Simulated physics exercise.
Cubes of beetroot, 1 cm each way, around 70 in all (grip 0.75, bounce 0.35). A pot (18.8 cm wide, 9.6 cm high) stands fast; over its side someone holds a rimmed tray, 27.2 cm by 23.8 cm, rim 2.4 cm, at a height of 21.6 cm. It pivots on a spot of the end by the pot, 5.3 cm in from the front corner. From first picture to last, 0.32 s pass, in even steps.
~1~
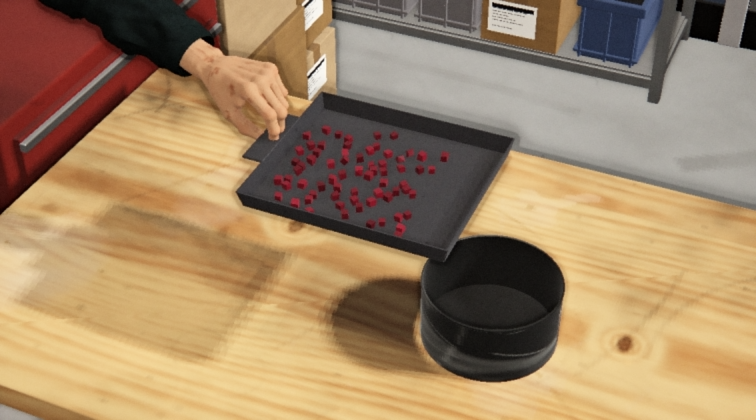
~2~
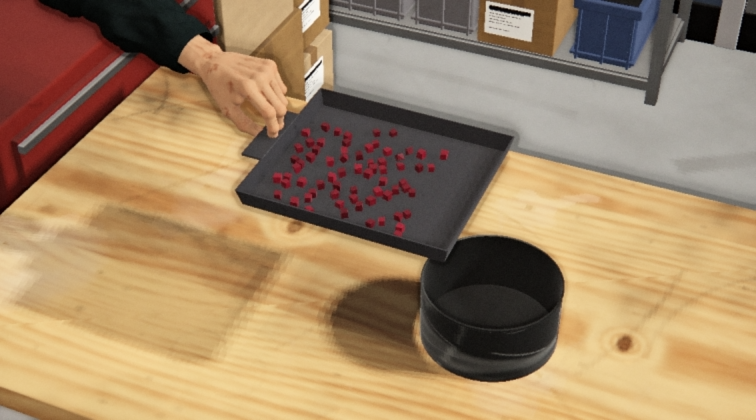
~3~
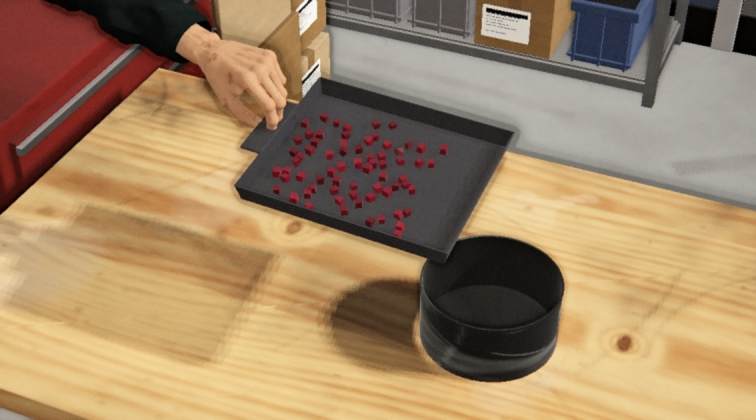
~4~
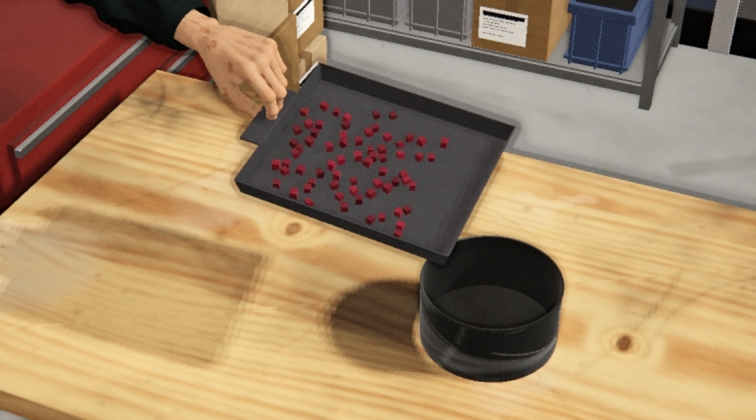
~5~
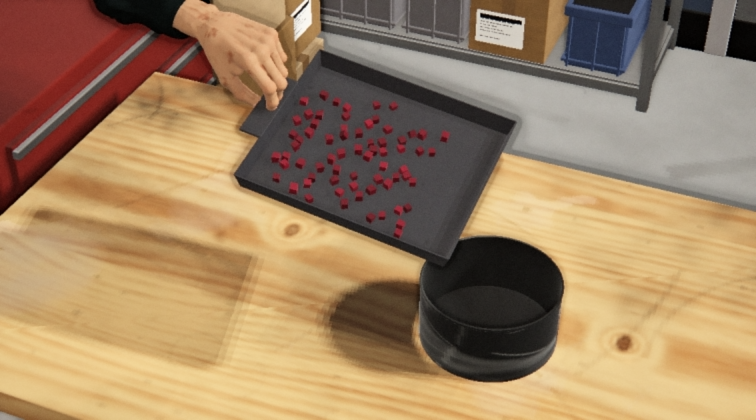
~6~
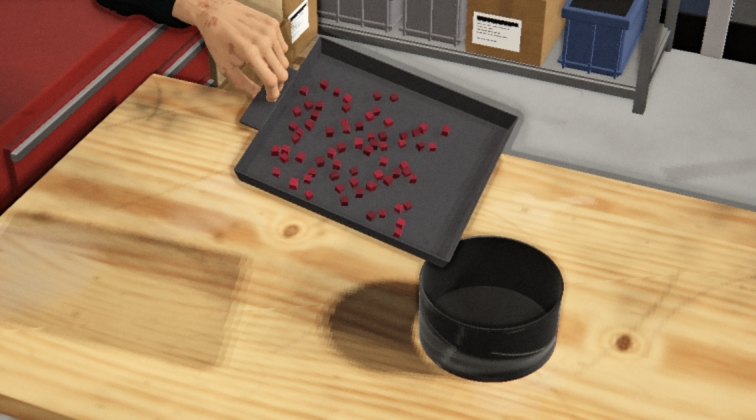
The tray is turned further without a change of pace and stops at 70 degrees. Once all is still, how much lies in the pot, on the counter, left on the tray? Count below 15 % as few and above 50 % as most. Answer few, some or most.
Pot few, counter most, tray some.
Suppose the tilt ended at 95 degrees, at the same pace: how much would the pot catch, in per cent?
In that case some 0 per cent.
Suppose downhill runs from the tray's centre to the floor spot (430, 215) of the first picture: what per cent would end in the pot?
Some 5 per cent.
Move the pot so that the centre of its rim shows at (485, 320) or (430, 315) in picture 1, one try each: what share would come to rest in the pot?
Some 35 and 40 per cent.
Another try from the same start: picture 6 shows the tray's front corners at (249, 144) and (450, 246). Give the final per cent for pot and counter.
Pot 15, counter 20.
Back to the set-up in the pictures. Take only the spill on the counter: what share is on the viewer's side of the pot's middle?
Some 100 per cent.
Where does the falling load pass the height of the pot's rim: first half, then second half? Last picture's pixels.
First near (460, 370), later near (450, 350).
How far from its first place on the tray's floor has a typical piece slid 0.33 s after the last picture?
About 4 cm.
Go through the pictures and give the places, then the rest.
The first frame shows tray tilt 0 degrees, front corners at (242, 190) and (444, 246); middle of the pieces at (359, 171); pot at (493, 280).
The second frame shows tray tilt 1 degrees, front corners at (241, 189) and (444, 247); middle of the pieces at (358, 169).
The third frame shows tray tilt 5 degrees, front corners at (241, 184) and (445, 249), lowest corner right front; middle of the pieces at (358, 163).
The fourth frame shows tray tilt 10 degrees, front corners at (241, 178) and (445, 251), lowest corner right front; middle of the pieces at (358, 156).
The fifth frame shows tray tilt 14 degrees, front corners at (240, 173) and (446, 254), lowest corner right front; middle of the pieces at (358, 150).
The sixth frame shows tray tilt 19 degrees, front corners at (240, 168) and (446, 256), lowest corner right front; middle of the pieces at (359, 144); pot at (491, 280).
Then, 0.33 s after the last picture, tilt 44 degrees; the tray holds 100 %, the pot 0 %.
Then, 0.56 s after the last picture, tilt 61 degrees; the tray holds 85 %, the pot 0 %.
Then, 0.89 s after the last picture, tilt 70 degrees; the tray holds 40 %, the pot 0 %.
In the end, pot 0 %, counter 65 %, tray 35 %.
